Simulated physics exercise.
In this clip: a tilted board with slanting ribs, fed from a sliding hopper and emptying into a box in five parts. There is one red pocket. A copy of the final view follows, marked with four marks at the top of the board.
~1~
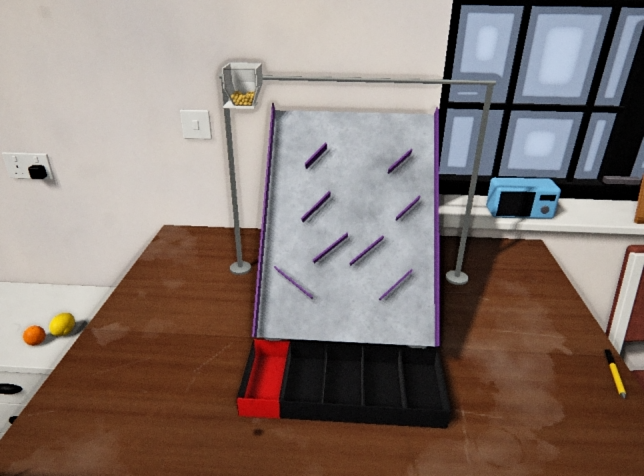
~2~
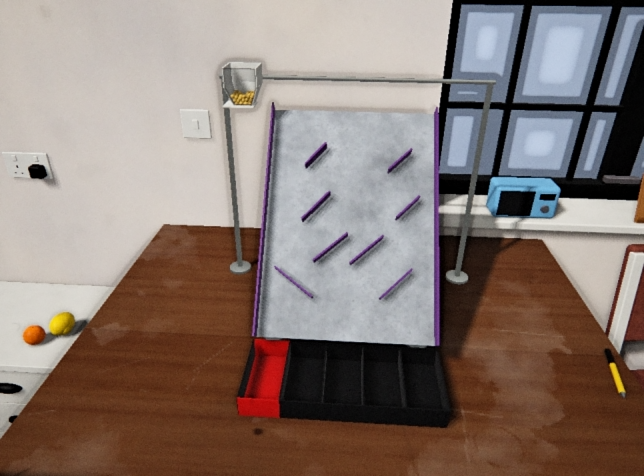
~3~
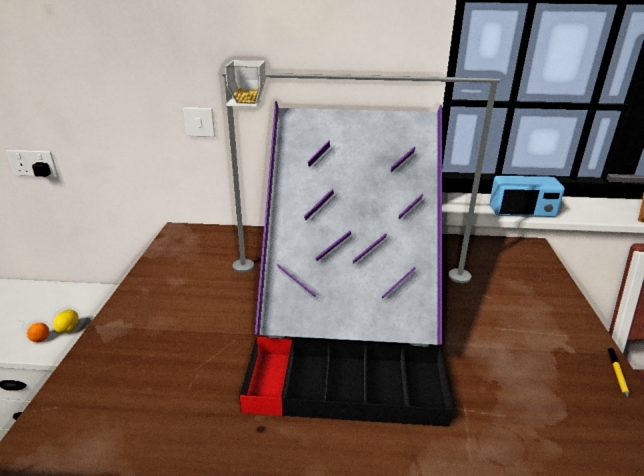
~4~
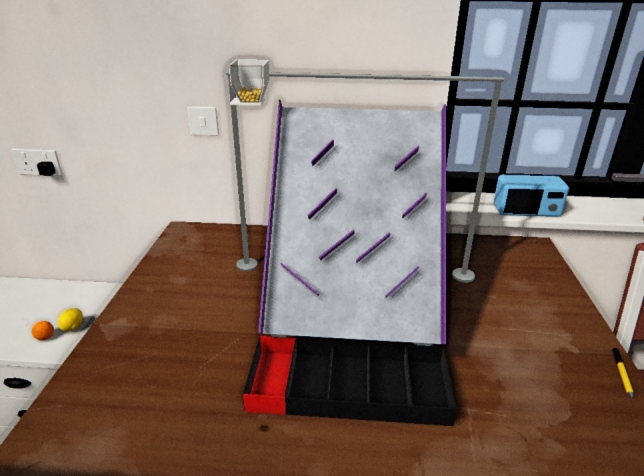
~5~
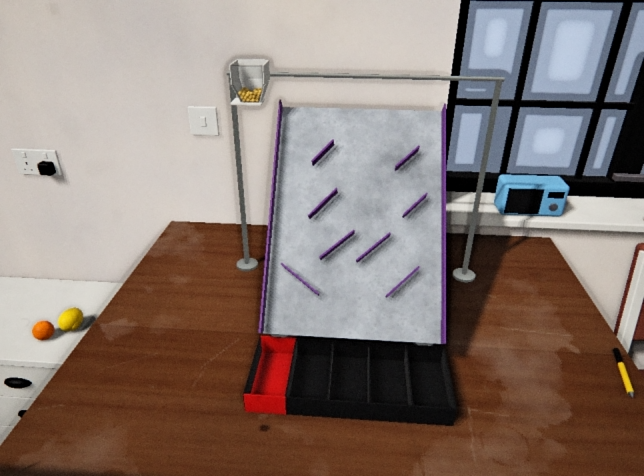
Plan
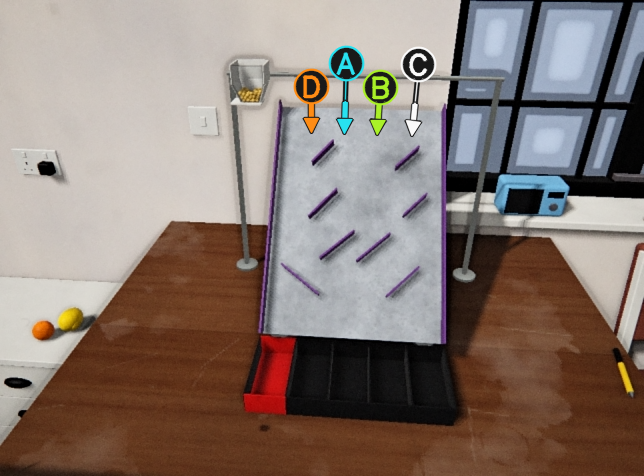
We see a tilted grey board with slanting purple ribs on a wooden table, a small hopper of yellow balls at upper left and a box with one red pocket below; only the view shifts slightly.
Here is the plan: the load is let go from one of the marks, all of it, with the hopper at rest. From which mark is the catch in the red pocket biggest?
D beats the others.
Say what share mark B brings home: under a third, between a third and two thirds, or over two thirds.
Mark B gives under a third.
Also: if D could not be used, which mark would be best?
It is A.
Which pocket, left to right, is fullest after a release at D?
The first.
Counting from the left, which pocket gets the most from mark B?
The second.
On the marked copy, mark A meets the board at (344, 128); mark B meets the board at (377, 129); mark C meets the board at (412, 130); mark D meets the board at (311, 127).
If A is chosen, about a third in the red pocket, about two thirds in other pockets.
If B is chosen, none in the red pocket, all in other pockets.
If C is chosen, none in the red pocket, nearly all in other pockets.
If D is chosen, about two thirds in the red pocket, about a third in other pockets, a stray few outside the box.
